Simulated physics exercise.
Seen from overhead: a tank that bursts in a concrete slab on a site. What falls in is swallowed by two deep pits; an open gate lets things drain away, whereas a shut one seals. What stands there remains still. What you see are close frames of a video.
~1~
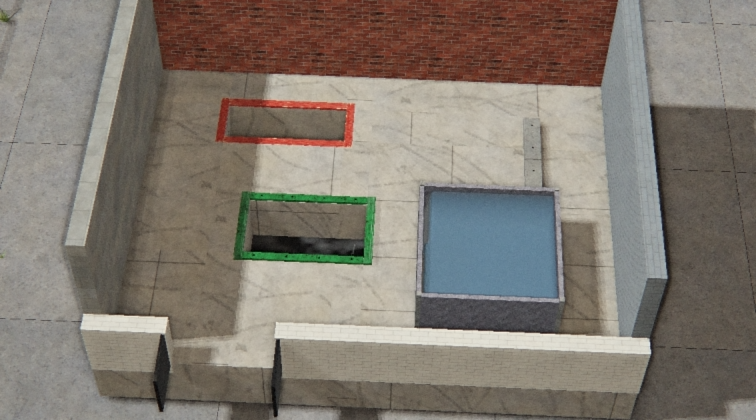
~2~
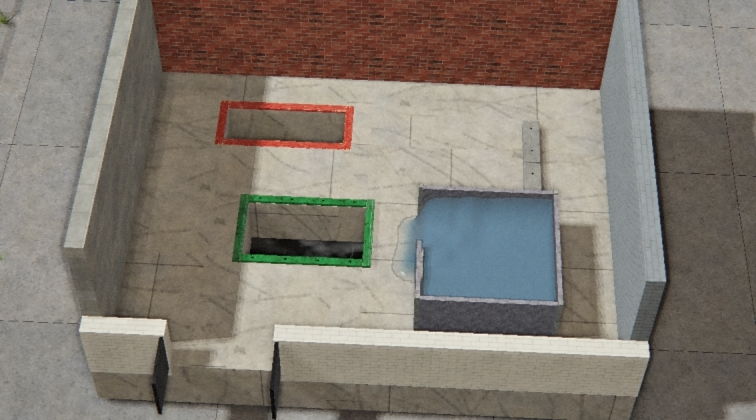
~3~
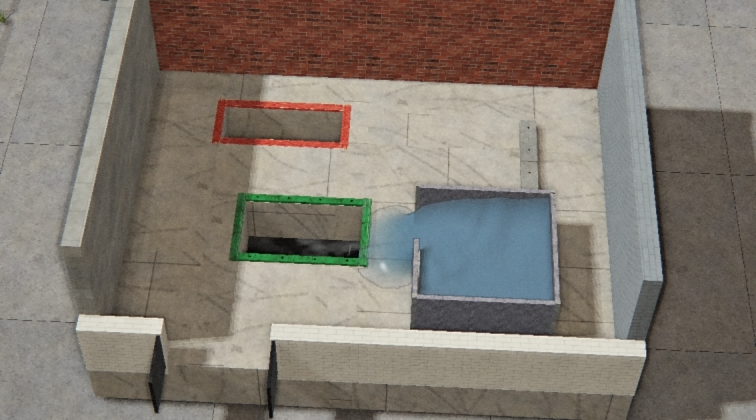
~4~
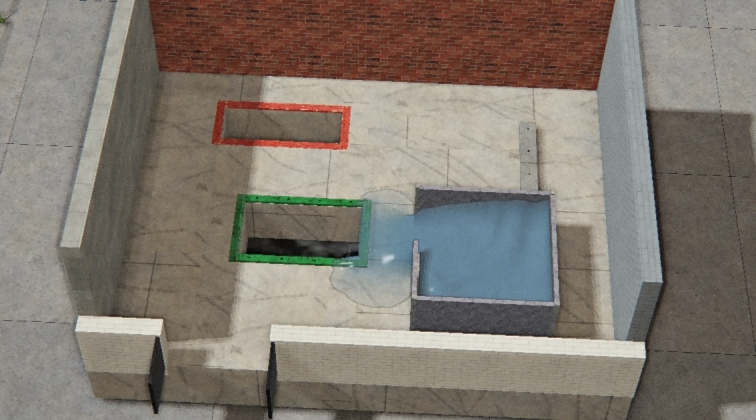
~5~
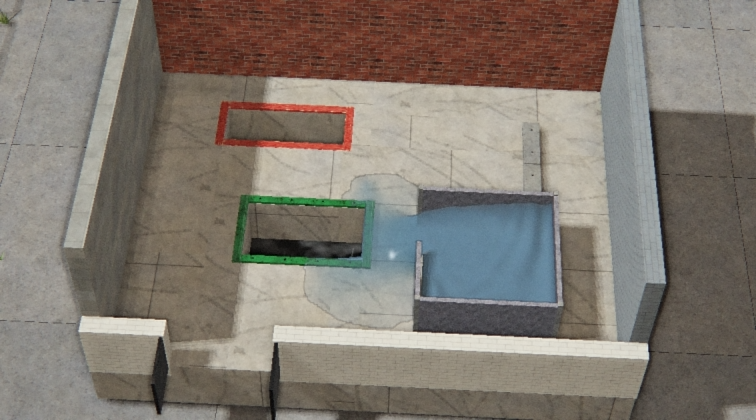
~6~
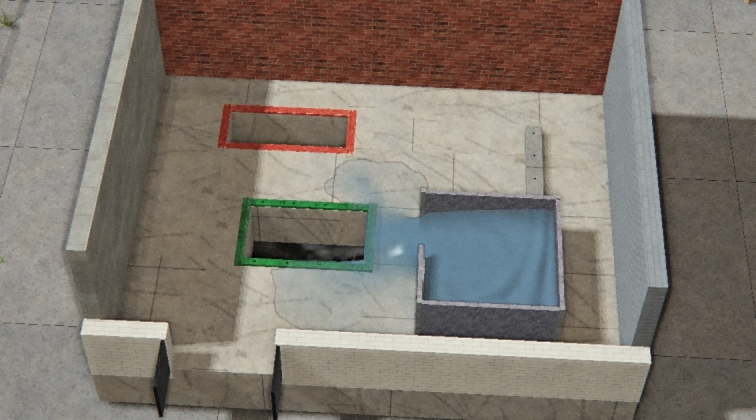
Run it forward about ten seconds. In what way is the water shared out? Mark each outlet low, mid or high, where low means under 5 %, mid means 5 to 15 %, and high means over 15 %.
Marks - gate: Mid, green pit: High, red pit: Mid.
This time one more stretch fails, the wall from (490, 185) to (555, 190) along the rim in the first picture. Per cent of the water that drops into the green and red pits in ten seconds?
Shares: Green at 0 percent, red at 35 percent.
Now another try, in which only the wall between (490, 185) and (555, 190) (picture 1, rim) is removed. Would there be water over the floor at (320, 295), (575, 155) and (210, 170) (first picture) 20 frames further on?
Note, points one to three: Unreached / reached and soaked / unreached.
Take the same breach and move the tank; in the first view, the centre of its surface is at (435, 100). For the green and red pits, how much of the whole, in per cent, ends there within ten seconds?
Approximate tally in per cent: Green pit 0, red pit 55.
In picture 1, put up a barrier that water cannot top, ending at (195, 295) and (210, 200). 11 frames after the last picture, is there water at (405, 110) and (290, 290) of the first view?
Untouched, soaked.
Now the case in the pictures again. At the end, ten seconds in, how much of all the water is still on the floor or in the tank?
Near 30 in a hundred.
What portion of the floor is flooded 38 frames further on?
Around 45 percent.
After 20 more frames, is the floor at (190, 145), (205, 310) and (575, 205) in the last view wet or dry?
Point 1: Unwetted; point 2: Inundated; point 3: Unwetted.
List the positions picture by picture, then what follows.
The first picture shows the water tank at (489, 244) is whole and still.
In the second picture, water pours out at (421, 240) and has run to (408, 222).
In the third picture, water pours out at (418, 240) and has run to (369, 274).
In the fourth picture, water pours out at (417, 242) and has run to (337, 280).
In the fifth picture, the front is at (313, 294), out from the gap at (421, 243).
In the sixth picture, water pours out at (423, 245) and has run to (283, 310).
A moment on, water covers 25 % of the floor; the gate 0 %, the green pit 17 %, the red pit 1 %.
Next, water covers 30 % of the floor; the gate 1 %, the green pit 27 %, the red pit 4 %.
Then, water covers 30 % of the floor; the gate 3 %, the green pit 37 %, the red pit 7 %.
Later, water covers 45 % of the floor; the gate 5 %, the green pit 47 %, the red pit 10 %.
In the end, water covers 55 % of the floor; the gate 7 %, the green pit 51 %, the red pit 13 %.
